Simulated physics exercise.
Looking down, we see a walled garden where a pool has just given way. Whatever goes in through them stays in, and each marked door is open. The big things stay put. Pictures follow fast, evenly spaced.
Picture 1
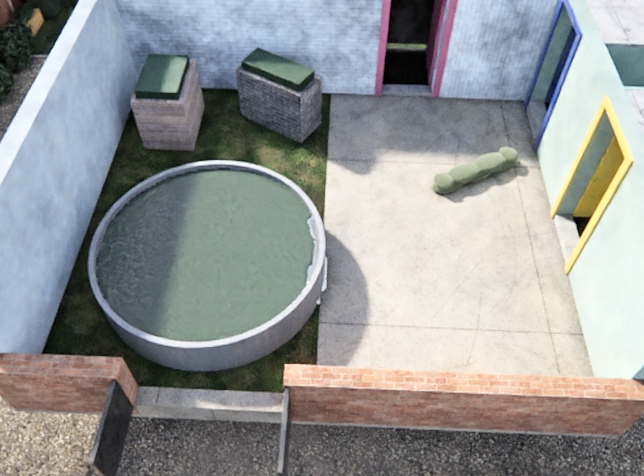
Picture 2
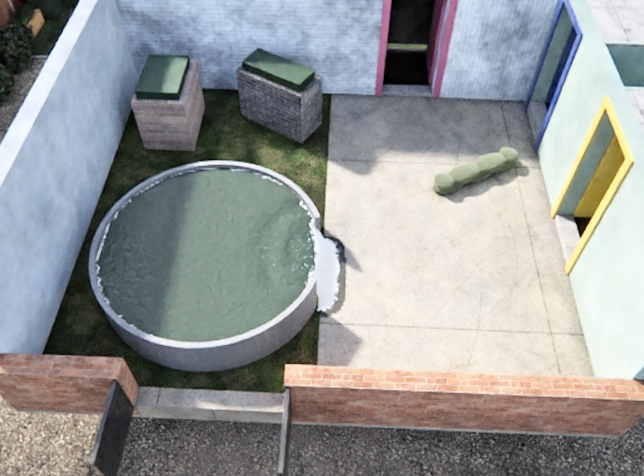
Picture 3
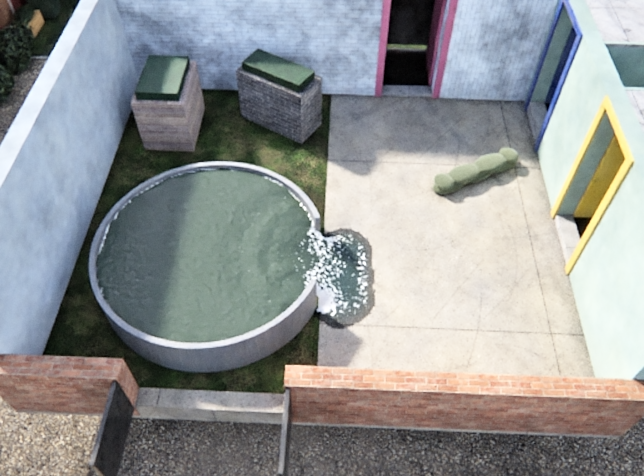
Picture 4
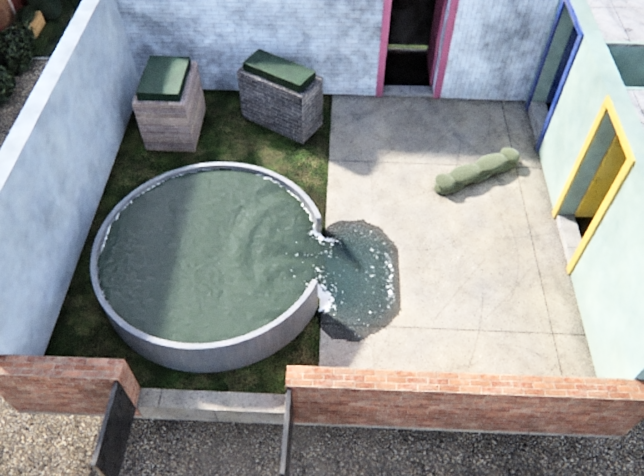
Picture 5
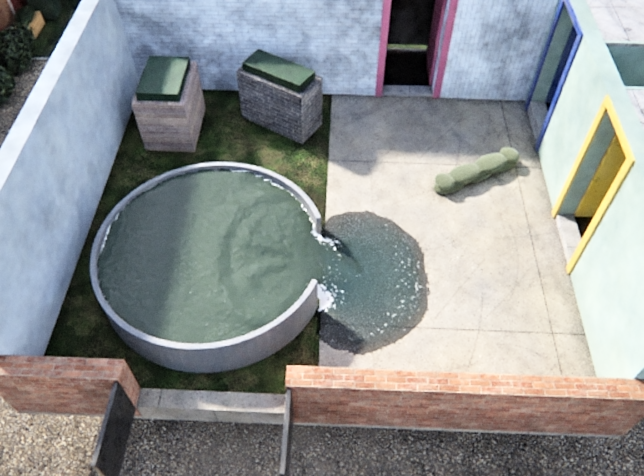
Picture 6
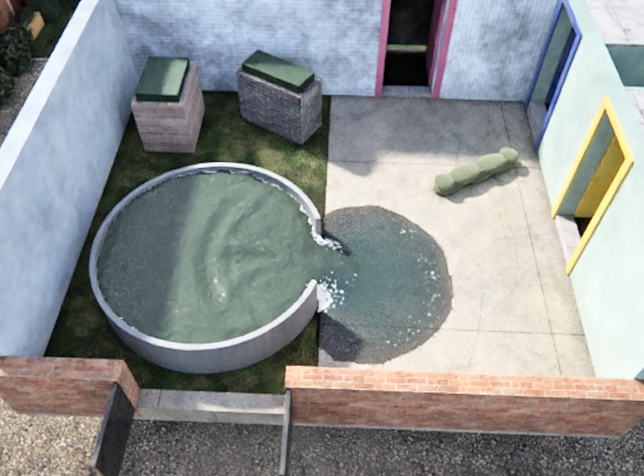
Green water bursting through the right side of a round tank and spreading in a widening pool across the walled garden's paving.
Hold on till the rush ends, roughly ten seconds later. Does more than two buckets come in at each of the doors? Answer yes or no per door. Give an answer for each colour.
The yellow door yes, the pink door no, the blue door no.
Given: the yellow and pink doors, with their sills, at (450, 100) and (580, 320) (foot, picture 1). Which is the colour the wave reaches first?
Answer: The pink-painted one.
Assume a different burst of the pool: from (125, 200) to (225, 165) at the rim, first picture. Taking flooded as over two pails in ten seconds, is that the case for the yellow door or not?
Result for yellow door - below threshold.
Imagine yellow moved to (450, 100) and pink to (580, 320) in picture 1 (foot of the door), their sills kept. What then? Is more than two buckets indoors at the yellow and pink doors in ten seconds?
Briefly, the yellow door comes in under while the pink door comes in over.
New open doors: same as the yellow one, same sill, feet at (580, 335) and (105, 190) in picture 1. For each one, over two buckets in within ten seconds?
Above, below.
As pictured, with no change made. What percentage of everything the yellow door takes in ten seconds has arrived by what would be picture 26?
Share by then: 30 in a hundred.
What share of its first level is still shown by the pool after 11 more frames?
Roughly 72 per cent.
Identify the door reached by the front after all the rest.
I'd go with the pink-painted one.
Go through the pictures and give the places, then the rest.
The round tank at (209, 246) is whole and still, in the first frame.
Water pours out at (320, 265) and has run to (321, 311), in the second frame.
Water pours out at (320, 268) and has run to (358, 238), in the third frame.
The front is at (371, 229), out from the gap at (321, 268), in the fourth frame.
Water pours out at (321, 268) and has run to (421, 305), in the fifth frame.
Water pours out at (321, 268) and has run to (444, 310), in the sixth frame.
A moment on, water covers 30 % of the floor; the yellow door not reached, the pink door not reached, the blue door not reached.
Next, water covers 40 % of the floor; the yellow door under two buckets in, the pink door not reached, the blue door not reached.
Then, water covers 50 % of the floor; the yellow door over two buckets in, the pink door not reached, the blue door wet at the sill, nothing in.
Later, water covers 60 % of the floor; the yellow door far over two buckets in, the pink door wet at the sill, nothing in, the blue door wet at the sill, nothing in.
In the end, water covers 80 % of the floor; the yellow door far over two buckets in, the pink door wet at the sill, nothing in, the blue door wet at the sill, nothing in.
